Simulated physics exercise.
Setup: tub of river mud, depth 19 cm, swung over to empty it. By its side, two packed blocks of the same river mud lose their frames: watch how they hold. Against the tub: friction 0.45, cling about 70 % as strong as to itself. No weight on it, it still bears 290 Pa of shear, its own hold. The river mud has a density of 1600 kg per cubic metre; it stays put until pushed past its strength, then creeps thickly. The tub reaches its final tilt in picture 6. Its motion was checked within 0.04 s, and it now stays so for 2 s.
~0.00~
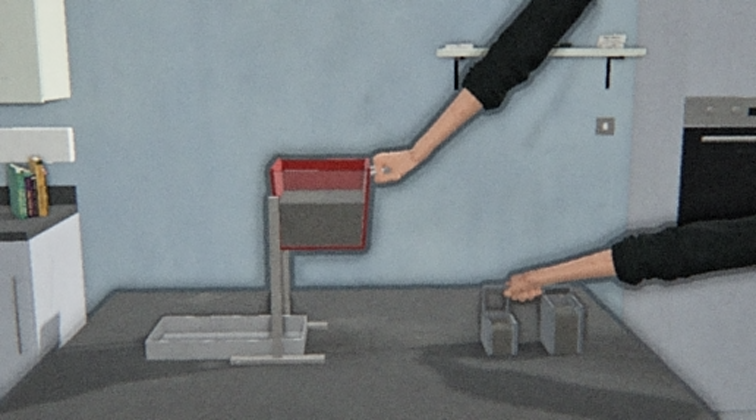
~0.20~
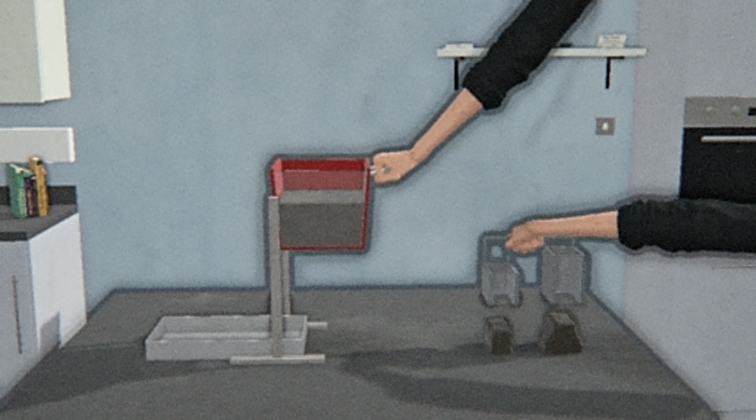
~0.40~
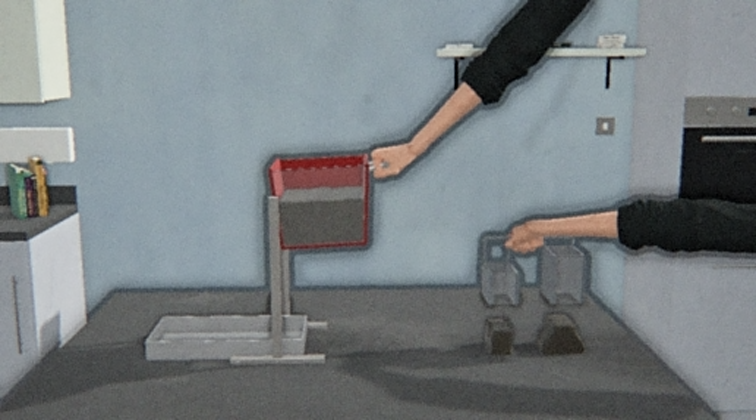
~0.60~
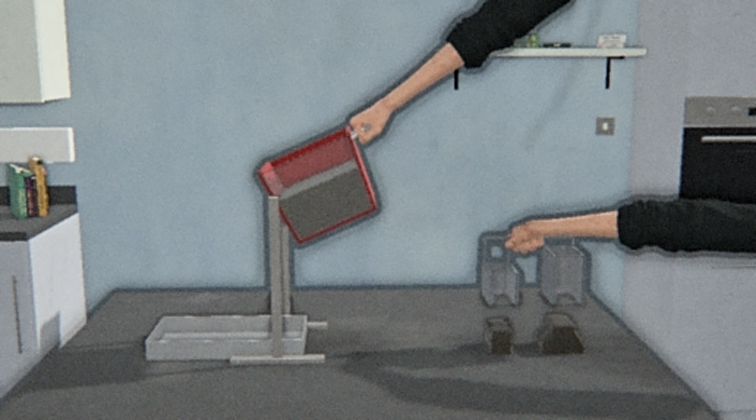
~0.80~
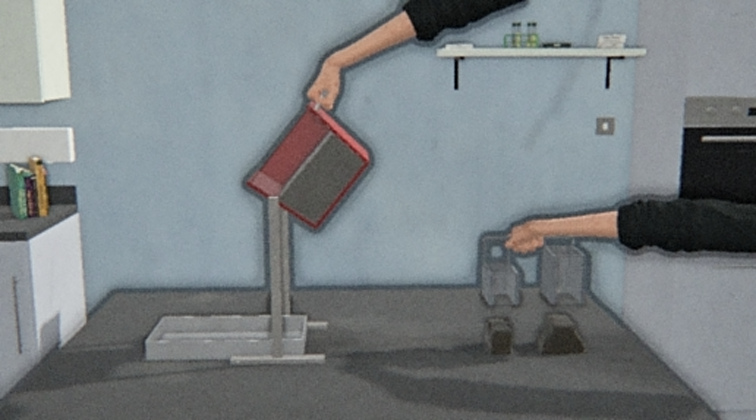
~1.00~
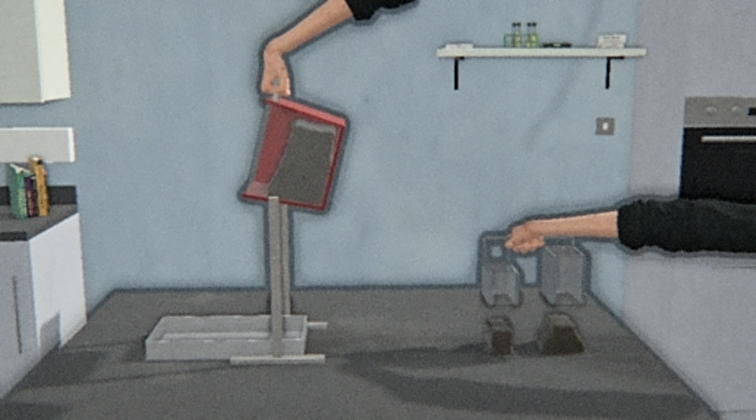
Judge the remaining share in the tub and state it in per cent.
The remaining share is close to 75 %.
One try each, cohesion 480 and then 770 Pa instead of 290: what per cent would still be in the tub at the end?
The answers, in order, are 100 % and 100 %.
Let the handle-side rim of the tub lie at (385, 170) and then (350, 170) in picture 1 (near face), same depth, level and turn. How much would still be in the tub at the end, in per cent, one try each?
Respectively 60 % and 100 %.
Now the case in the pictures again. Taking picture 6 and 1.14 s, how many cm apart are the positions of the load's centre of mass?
Shift: Some 4 cm.
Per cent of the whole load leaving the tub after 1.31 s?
Some 10 per cent.
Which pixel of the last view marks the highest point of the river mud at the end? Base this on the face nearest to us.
Around (288, 161).
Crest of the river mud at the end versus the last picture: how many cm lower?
About 9 cm.
After 1.14 s, the tub is at 76 degrees and holds 100 %.
After 1.31 s, the tub is at 76 degrees and holds 85 %.
After 1.48 s, the tub is at 76 degrees and holds 76 %.
After 1.65 s, the tub is at 76 degrees and holds 75 %.
After 3.00 s, the tub is at 76 degrees and holds 75 %.
